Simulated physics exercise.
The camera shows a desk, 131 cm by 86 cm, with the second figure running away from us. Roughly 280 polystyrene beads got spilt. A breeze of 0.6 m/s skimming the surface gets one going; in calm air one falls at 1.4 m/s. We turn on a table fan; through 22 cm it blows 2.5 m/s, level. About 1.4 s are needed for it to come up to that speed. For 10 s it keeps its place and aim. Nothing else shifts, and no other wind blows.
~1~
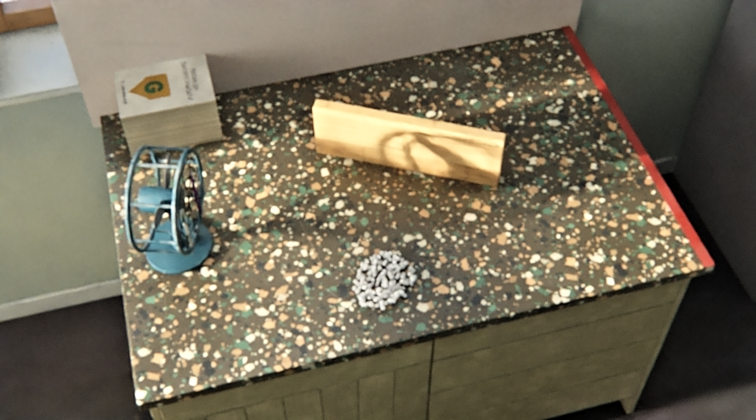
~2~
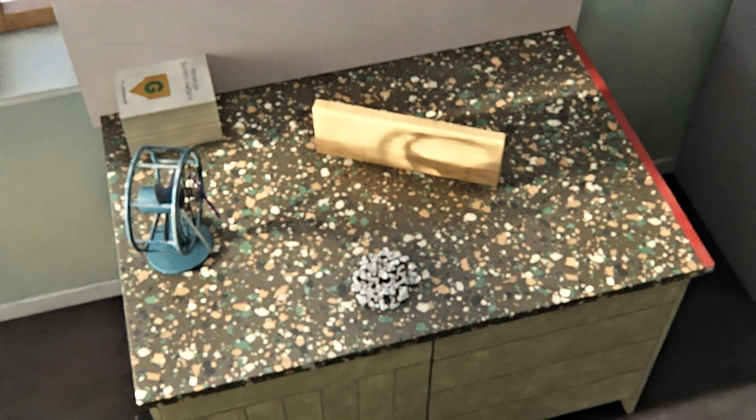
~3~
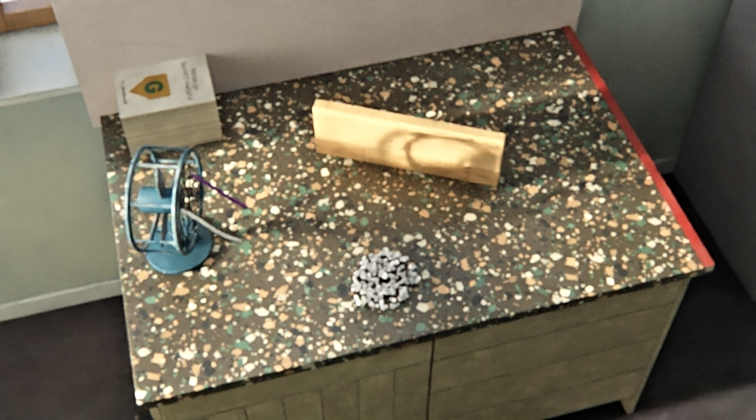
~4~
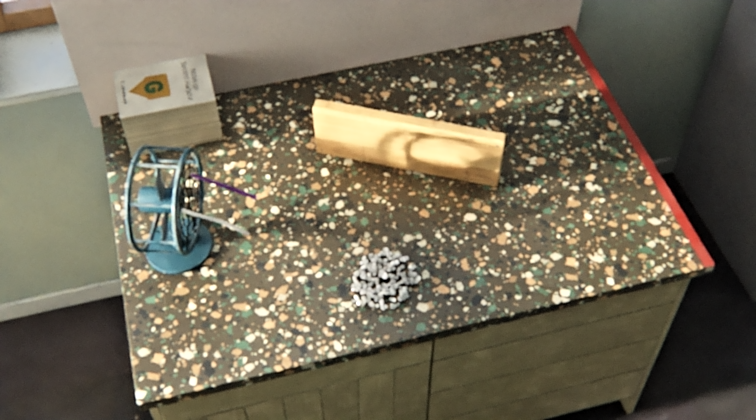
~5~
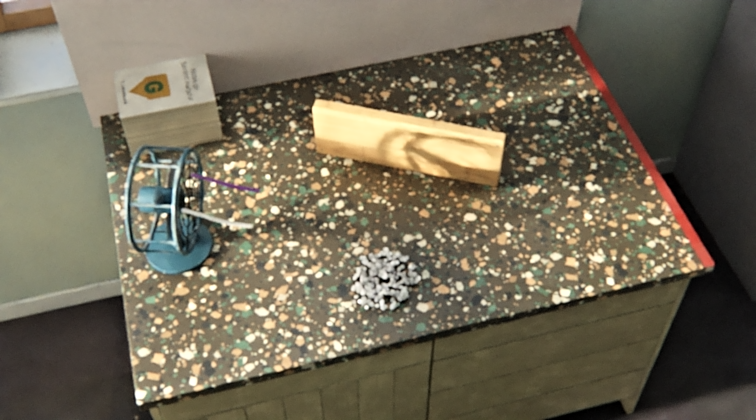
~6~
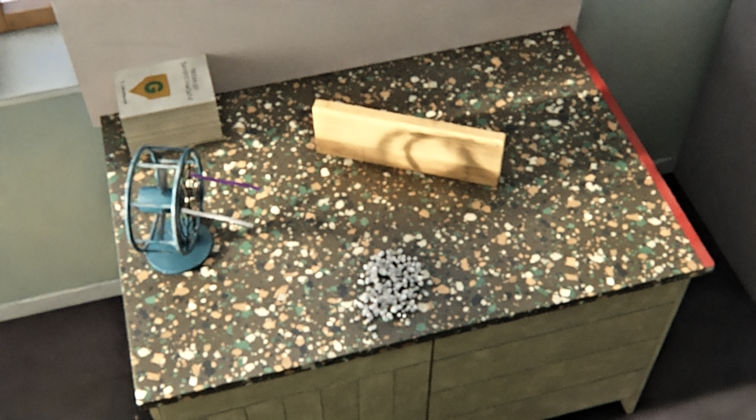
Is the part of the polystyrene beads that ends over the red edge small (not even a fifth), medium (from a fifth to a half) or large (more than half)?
Small.
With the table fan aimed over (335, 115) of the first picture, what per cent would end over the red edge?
That would come out around 0 in a hundred.
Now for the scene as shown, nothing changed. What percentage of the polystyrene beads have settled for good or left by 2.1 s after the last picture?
100 %.
Then, 0.9 s after the last picture, 16 % are on the move or not yet settled, 1 % are over the red edge.
Then, 2.1 s after the last picture, 0 % are on the move or not yet settled, 4 % are over the red edge.
Then, 4.4 s after the last picture, 0 % are on the move or not yet settled, 4 % are over the red edge.
Then, 8.9 s after the last picture, at the end, 4 % are over the red edge.
